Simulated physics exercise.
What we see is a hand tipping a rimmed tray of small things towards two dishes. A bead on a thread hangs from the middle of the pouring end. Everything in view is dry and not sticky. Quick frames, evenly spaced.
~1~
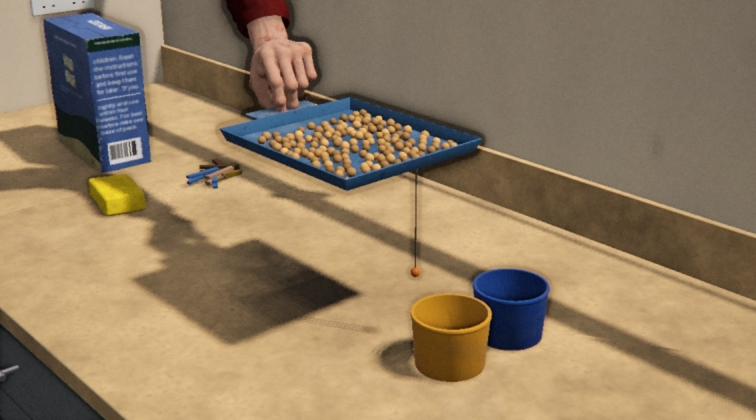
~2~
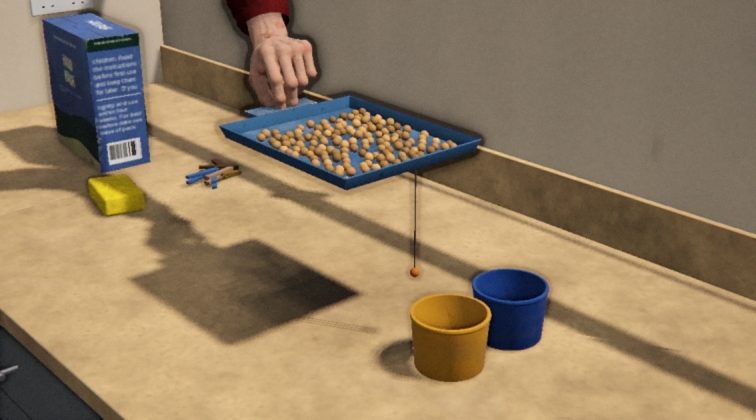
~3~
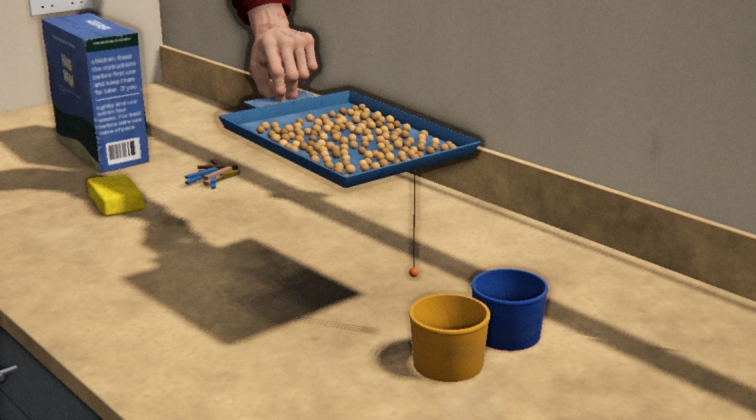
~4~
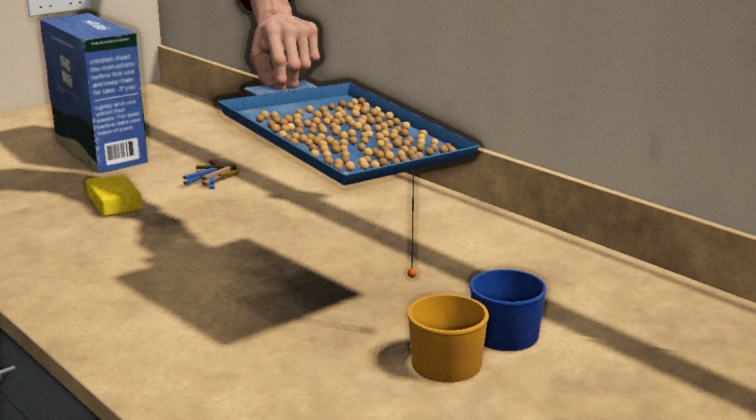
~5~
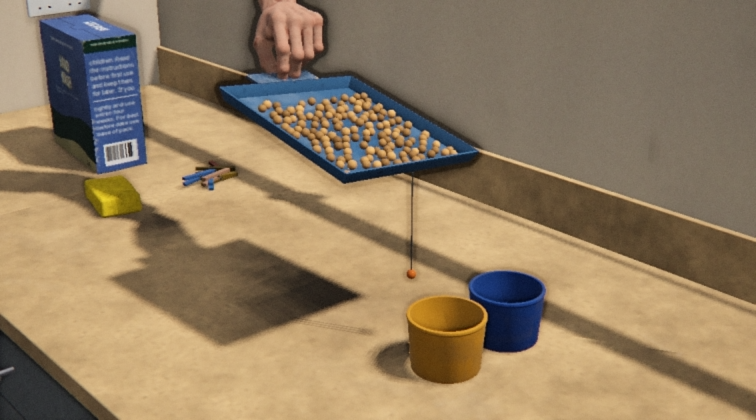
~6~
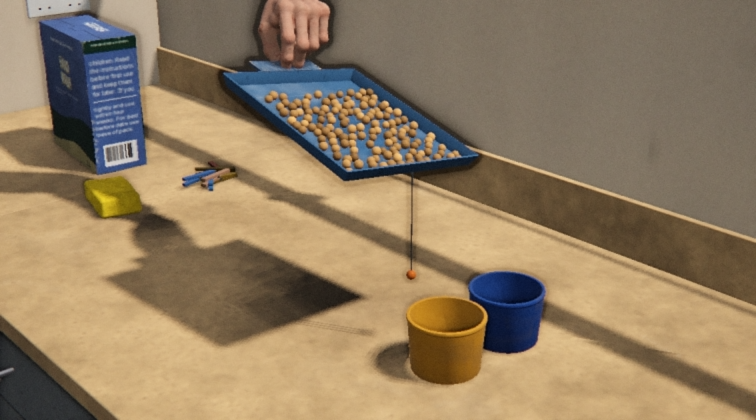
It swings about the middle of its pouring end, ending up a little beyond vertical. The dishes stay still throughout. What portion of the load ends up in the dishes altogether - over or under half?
Under.
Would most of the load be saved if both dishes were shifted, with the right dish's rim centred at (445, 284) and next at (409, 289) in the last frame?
Short of half and then Short of half.
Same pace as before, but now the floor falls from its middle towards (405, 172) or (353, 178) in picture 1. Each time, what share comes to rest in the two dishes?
Roughly 40 percent, then 0 percent.
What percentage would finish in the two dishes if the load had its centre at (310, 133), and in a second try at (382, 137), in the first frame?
Close to 30 in a hundred, then close to 10 in a hundred.
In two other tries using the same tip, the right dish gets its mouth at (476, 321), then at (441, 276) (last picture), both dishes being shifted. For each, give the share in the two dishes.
0 %, 30 %.
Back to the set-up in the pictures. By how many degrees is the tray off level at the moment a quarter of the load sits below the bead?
About 70 degrees.
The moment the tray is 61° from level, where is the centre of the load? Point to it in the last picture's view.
Look close to (448, 164) in the last picture.
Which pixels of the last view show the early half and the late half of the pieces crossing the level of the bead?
The first part at (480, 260); the rest at (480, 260).
Just after the last frame, tray tipped steeply; the larger part on the tray; about a tenth in the right dish; about a tenth outside both; about a tenth in the air.
A moment on, tray tipped right over; just a few on the tray; about a tenth in the right dish; the larger part outside both; about a tenth in the air.
Further on, tray tipped past a quarter turn; about a tenth in the right dish; the larger part outside both.
When it is over, tray tipped past a quarter turn; not one in the left dish; about a tenth in the right dish; the larger part outside both.
